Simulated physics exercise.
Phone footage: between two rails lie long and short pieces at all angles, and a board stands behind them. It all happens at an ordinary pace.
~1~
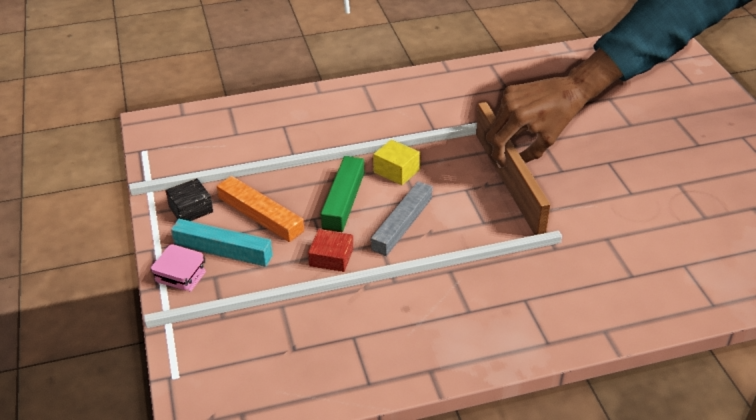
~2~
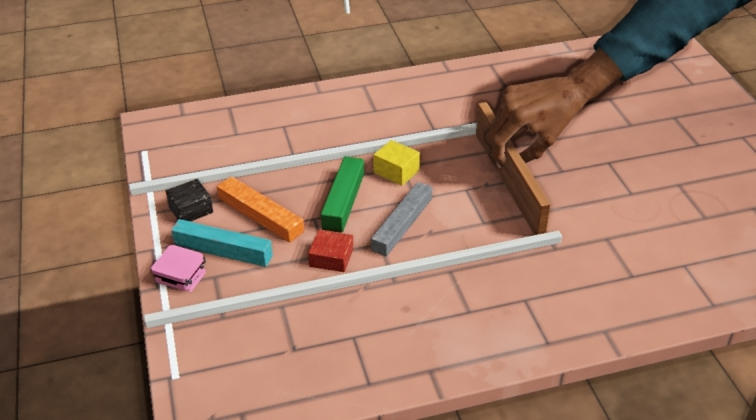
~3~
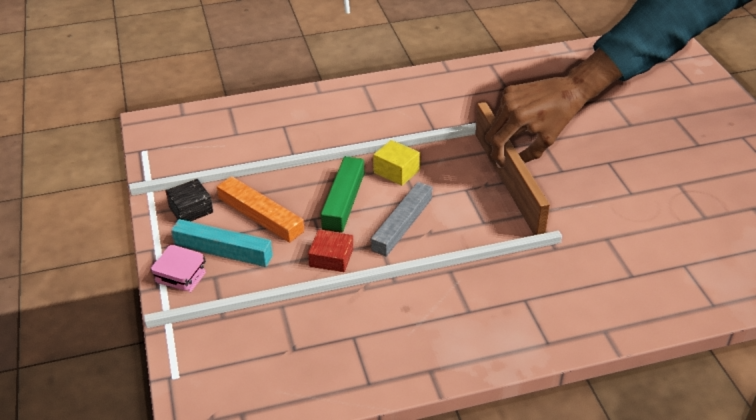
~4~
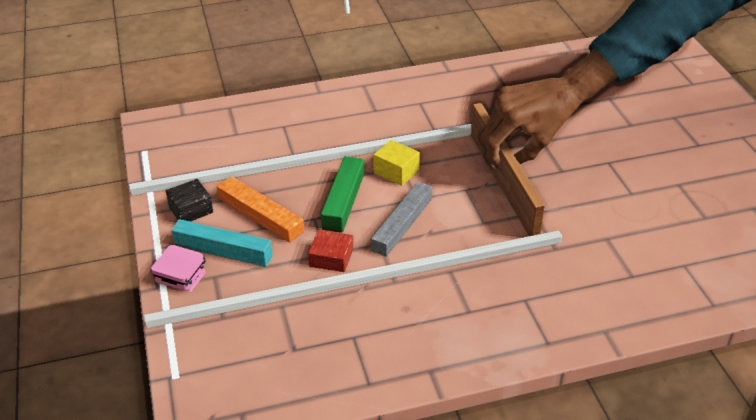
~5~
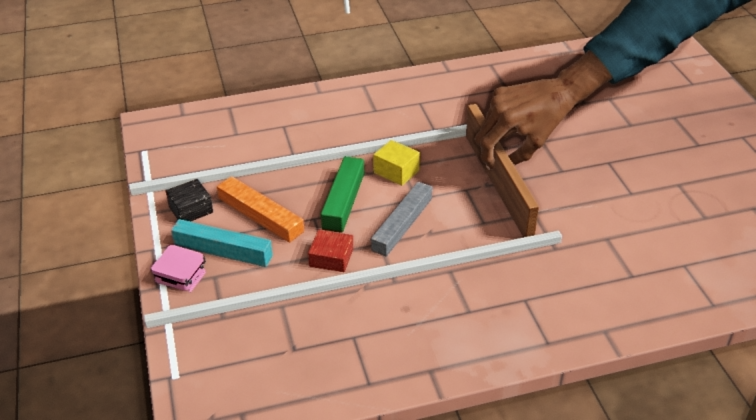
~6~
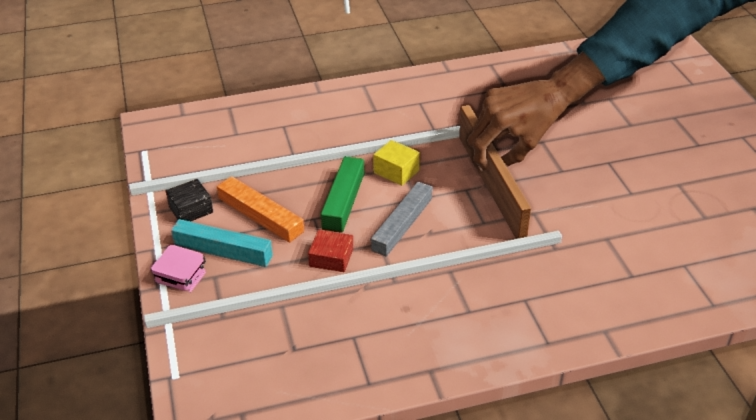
A hand in a teal sleeve holds a brown board upright on a pinkish brick-patterned platform above brown floor tiles, seen from above at an angle. Between two pale rails lie black and pink blocks near a white line at left, turquoise and orange bars, then green, red, yellow and grey pieces. The hand slides the board slightly left, while the pieces and camera stay still.
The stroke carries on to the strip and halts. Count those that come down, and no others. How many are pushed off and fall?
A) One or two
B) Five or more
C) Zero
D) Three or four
B, five or more.
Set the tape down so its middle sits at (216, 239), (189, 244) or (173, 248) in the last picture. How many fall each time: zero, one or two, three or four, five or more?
The counts for the three tapes are one to two, either three or four and more than four.
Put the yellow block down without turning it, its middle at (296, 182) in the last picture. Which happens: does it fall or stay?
I reckon the yellow block drops away.
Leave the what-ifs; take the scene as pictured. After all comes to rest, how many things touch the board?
It's 2.
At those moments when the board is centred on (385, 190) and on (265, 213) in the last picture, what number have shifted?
Counts: 3 and 8.
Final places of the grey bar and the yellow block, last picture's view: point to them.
In the last picture the grey bar sits around (151, 270) and the yellow block around (134, 203).
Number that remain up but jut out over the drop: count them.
The tally is 1.
A little later, none off yet; pink case at rest near (179, 270); black block at rest near (190, 202); turquoise bar at rest near (222, 243).
When it is over, the number that fall off is five or more; down, green stick, red block, orange bar, turquoise bar, black block and pink case.
